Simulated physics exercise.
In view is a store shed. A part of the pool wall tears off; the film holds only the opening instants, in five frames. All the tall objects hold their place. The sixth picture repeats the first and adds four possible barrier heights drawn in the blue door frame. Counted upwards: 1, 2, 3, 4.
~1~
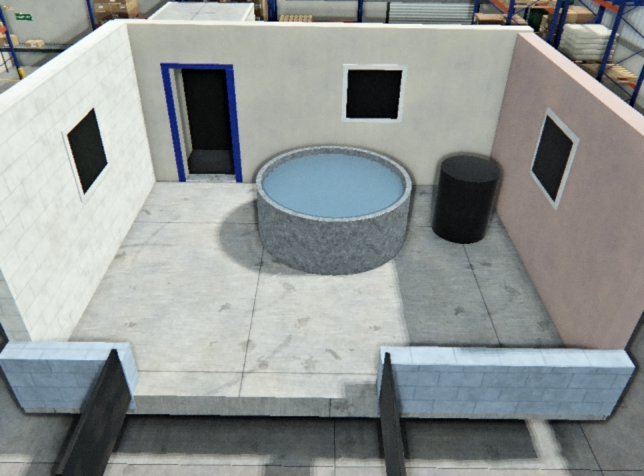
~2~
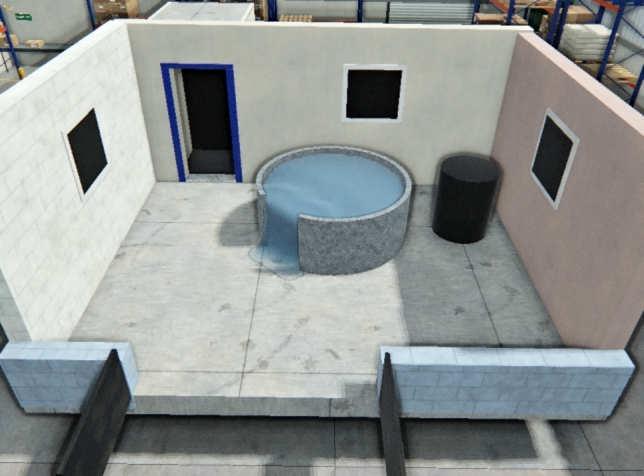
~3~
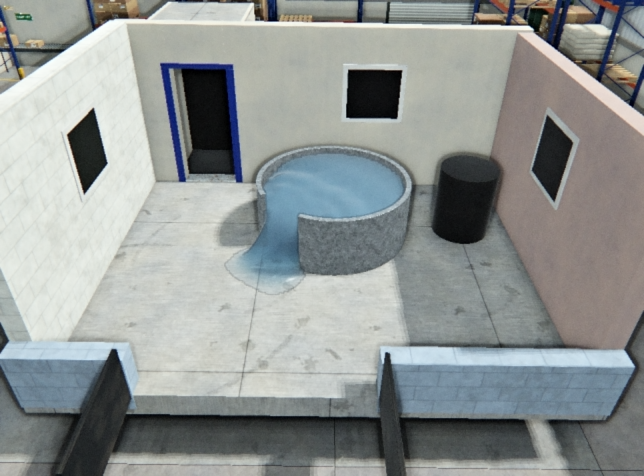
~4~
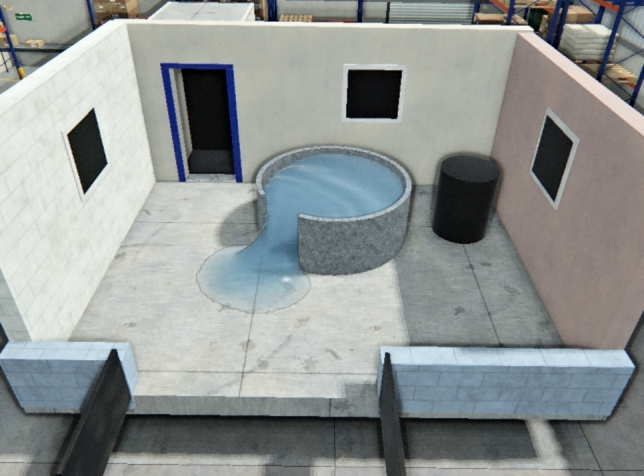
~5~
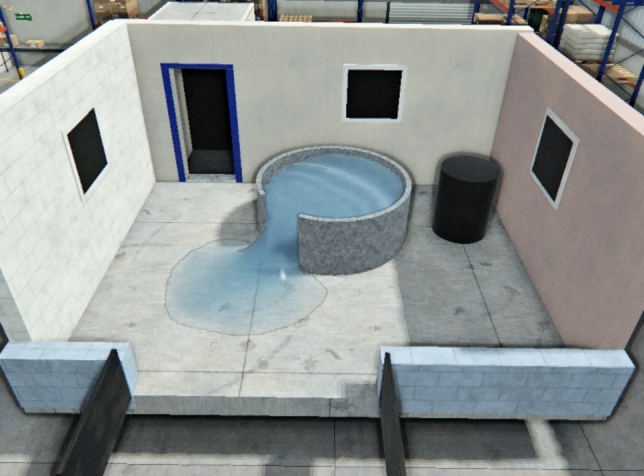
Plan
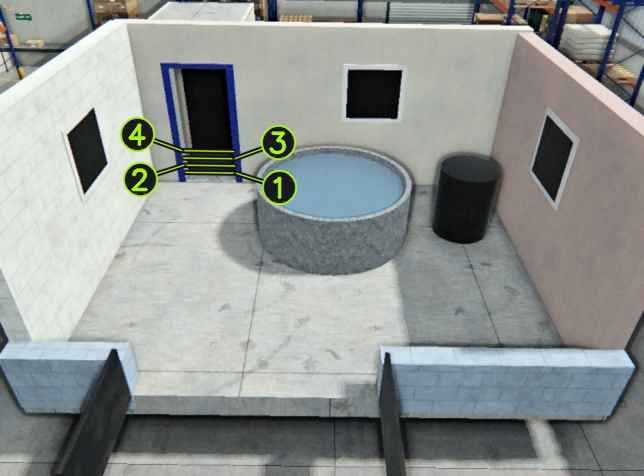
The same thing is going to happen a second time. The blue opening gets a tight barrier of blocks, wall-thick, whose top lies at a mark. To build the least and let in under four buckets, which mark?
Choose 1.
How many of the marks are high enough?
All of them.
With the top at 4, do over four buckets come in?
No, not at all.
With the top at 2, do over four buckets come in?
No.
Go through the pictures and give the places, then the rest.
Water in the pool at rest, its middle at (334, 184); foot of the blue doorway at (211, 181); open gate at (254, 341).
Water covers 1 % of the ground and shows as far out as (297, 274).
Water covers 3 % of the ground and shows as far out as (265, 288).
Water covers 7 % of the ground and shows as far out as (207, 287).
Water covers 13 % of the ground and shows as far out as (183, 319).
On the marked copy, 1 at (210, 172); 2 at (209, 165); 3 at (208, 158); 4 at (207, 151); from the bottom up 1, 2, 3, 4.
With 1, nothing gets over.
With 2, nothing gets over.
With 3, nothing gets over.
With 4, nothing gets over.
